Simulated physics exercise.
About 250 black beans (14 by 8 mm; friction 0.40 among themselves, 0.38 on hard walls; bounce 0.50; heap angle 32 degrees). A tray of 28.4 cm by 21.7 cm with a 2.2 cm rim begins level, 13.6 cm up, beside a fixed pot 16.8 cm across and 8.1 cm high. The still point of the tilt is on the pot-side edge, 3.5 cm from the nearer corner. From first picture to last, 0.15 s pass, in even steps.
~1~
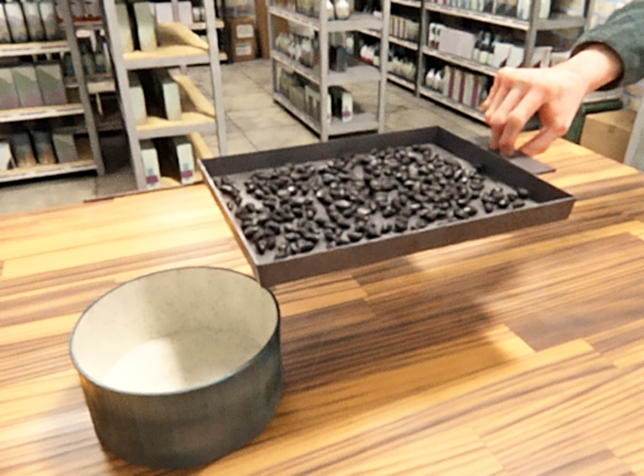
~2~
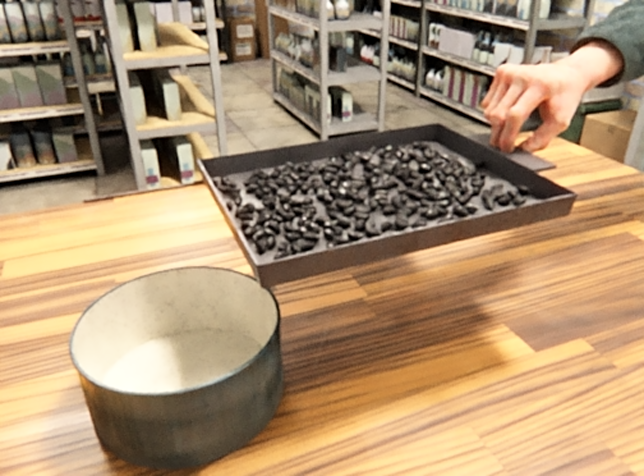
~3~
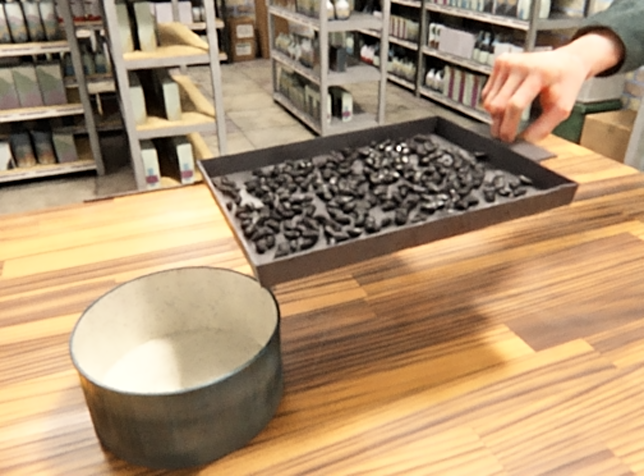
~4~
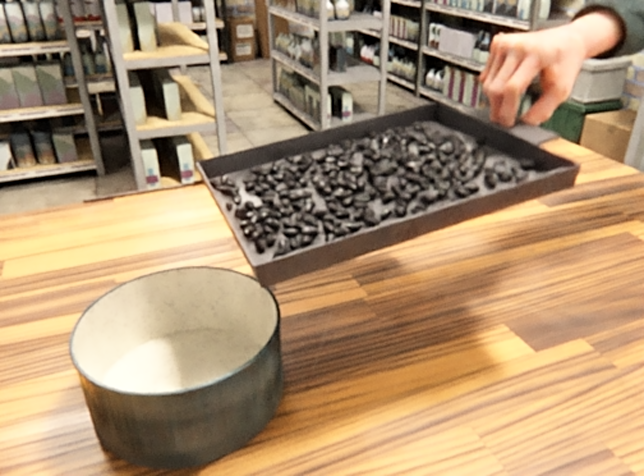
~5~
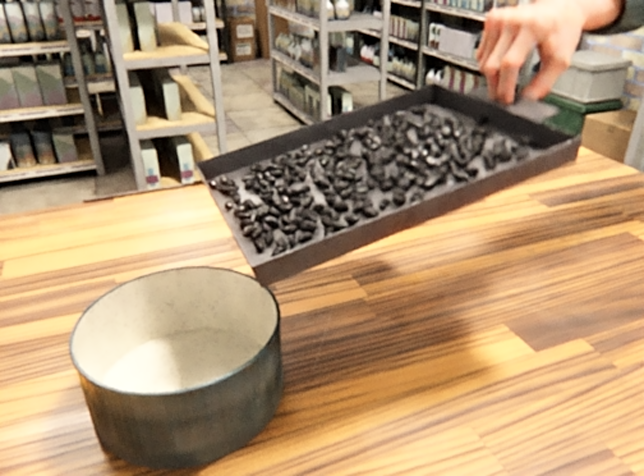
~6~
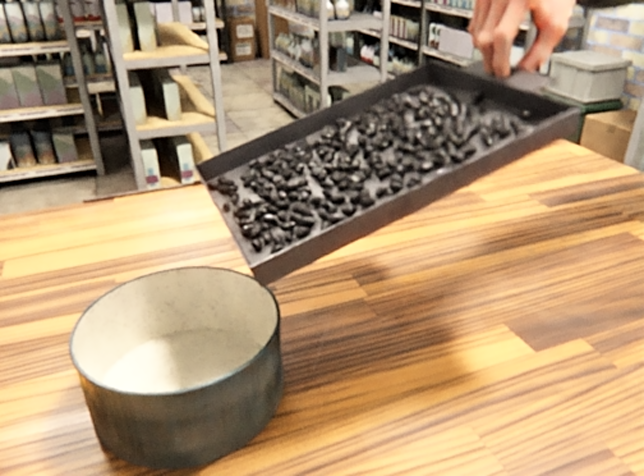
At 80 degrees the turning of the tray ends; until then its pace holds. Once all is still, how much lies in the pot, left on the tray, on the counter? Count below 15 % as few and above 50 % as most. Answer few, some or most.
Pot some, tray some, counter some.
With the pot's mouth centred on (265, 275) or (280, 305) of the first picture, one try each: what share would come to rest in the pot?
Some 10 and 5 per cent.
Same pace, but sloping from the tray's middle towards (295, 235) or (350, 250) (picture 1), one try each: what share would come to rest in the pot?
About 60 and 10 per cent.
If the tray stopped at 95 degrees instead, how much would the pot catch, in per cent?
Then about 50 per cent.
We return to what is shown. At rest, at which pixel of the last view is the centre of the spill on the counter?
At about (109, 319).
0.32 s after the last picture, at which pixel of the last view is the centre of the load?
Near (232, 165).
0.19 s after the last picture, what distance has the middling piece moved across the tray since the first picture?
Some 2 cm.
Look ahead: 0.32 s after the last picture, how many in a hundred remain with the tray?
Roughly 100 per cent.
Then, 0.19 s after the last picture, tilt 50 degrees; the tray holds 100 %, the pot 0 %.
Then, 0.32 s after the last picture, tilt 73 degrees; the tray holds 100 %, the pot 0 %.
Then, 0.57 s after the last picture, tilt 80 degrees; the tray holds 30 %, the pot 35 %.
In the end, pot 40 %, tray 25 %, counter 40 %.
